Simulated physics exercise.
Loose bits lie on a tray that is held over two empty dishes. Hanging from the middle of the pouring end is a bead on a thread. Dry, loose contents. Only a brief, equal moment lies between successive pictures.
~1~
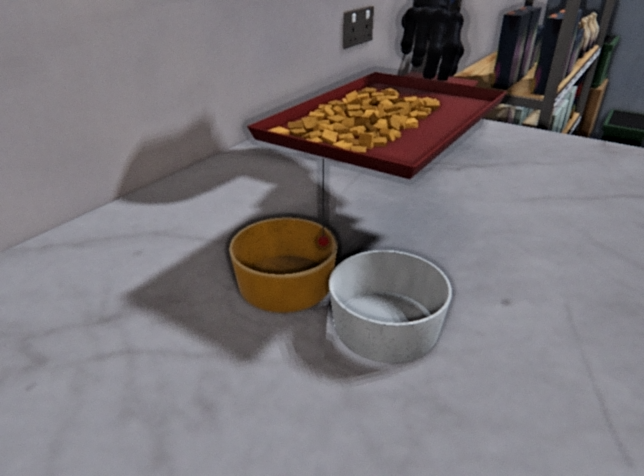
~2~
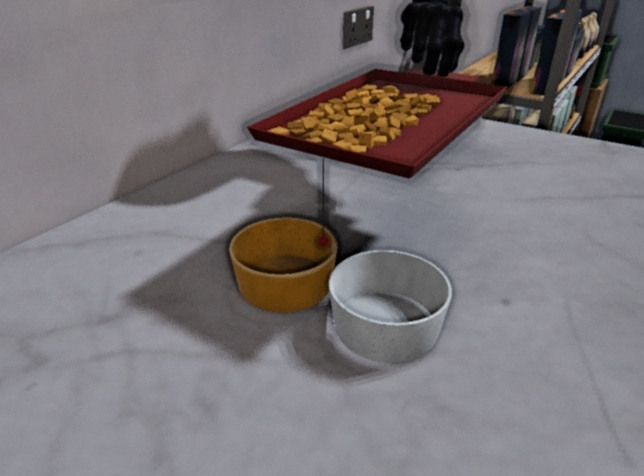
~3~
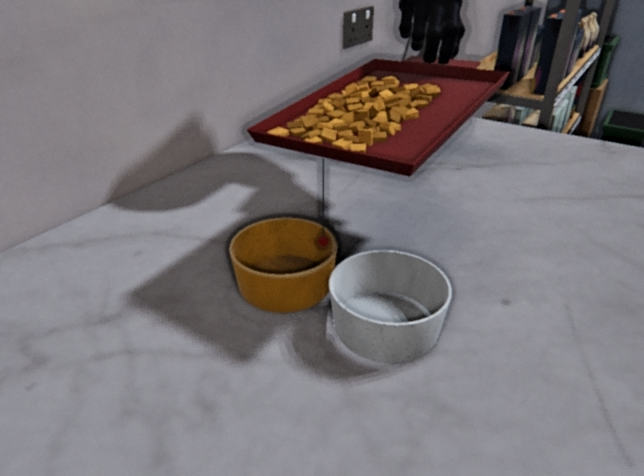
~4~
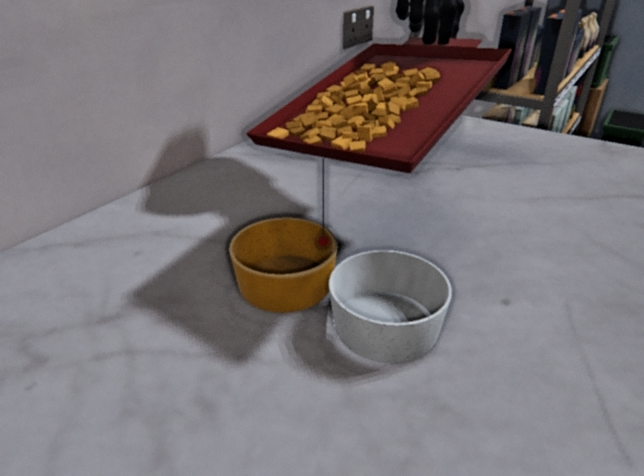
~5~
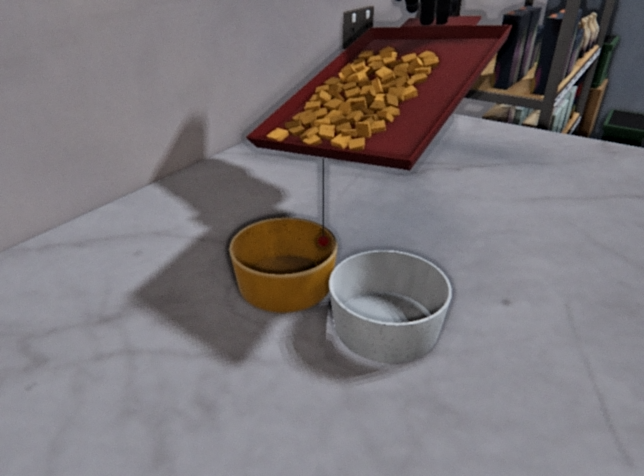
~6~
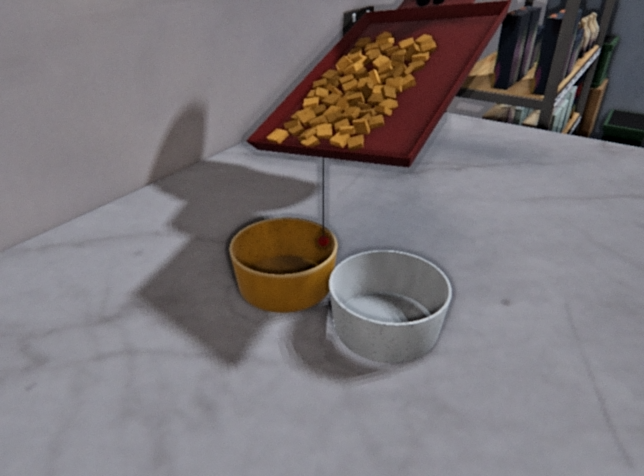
Red tray of golden cereal squares tilting gradually above an orange dish and a white dish, its far side rising steadily.
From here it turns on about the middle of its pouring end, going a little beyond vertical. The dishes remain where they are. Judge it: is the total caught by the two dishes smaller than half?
No.
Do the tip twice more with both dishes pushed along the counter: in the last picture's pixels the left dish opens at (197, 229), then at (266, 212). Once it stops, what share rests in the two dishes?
Around 70 % followed by around 20 %.
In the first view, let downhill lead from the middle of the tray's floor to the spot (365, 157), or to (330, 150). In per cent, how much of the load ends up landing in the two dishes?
Case one 70 %; case two 50 %.
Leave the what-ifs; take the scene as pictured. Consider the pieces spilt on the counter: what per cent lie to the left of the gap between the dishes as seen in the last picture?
Estimate: About 100 in every hundred.
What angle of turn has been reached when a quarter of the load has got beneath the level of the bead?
I'd put it at about 80 degrees.
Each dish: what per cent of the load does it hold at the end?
Left dish: Around 60 in a hundred; right dish: Around 0 in a hundred.
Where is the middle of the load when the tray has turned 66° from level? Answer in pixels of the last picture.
Its middle sits at about pixel (285, 124).
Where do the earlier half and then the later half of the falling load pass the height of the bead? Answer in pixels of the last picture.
The first part passes (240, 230); everything after passes (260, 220).
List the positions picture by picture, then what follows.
Corners of the pouring end at (254, 126) and (411, 163), level; middle of the load at (372, 117), cereal squares; left dish at (251, 287); right dish at (359, 335); bead on its thread at (323, 241), in the first frame.
Corners of the pouring end at (254, 126) and (411, 163), level; middle of the load at (372, 115), in the second frame.
Corners of the pouring end at (253, 128) and (410, 161), tipped barely, lowest at the left corner; middle of the load at (372, 110), in the third frame.
Corners of the pouring end at (253, 132) and (409, 158), tipped a little, lowest at the left corner; middle of the load at (371, 101), in the fourth frame.
Corners of the pouring end at (253, 135) and (408, 156), tipped clearly, lowest at the left corner; middle of the load at (370, 93), in the fifth frame.
Corners of the pouring end at (253, 138) and (406, 153), tipped clearly, lowest at the left corner; middle of the load at (367, 84); left dish at (251, 287); right dish at (359, 335), in the sixth frame.
Soon after the last picture, tray tipped steeply; nearly all on the tray; a stray few in the left dish; a small part in the air.
A little later, tray tipped past a quarter turn; a stray few on the tray; about half in the left dish; about a third outside both; a small part in the air.
Later still, tray tipped past a quarter turn; about two thirds in the left dish; about a third outside both.
At rest, tray tipped past a quarter turn; none in the right dish; about two thirds in the left dish; about a third outside both.
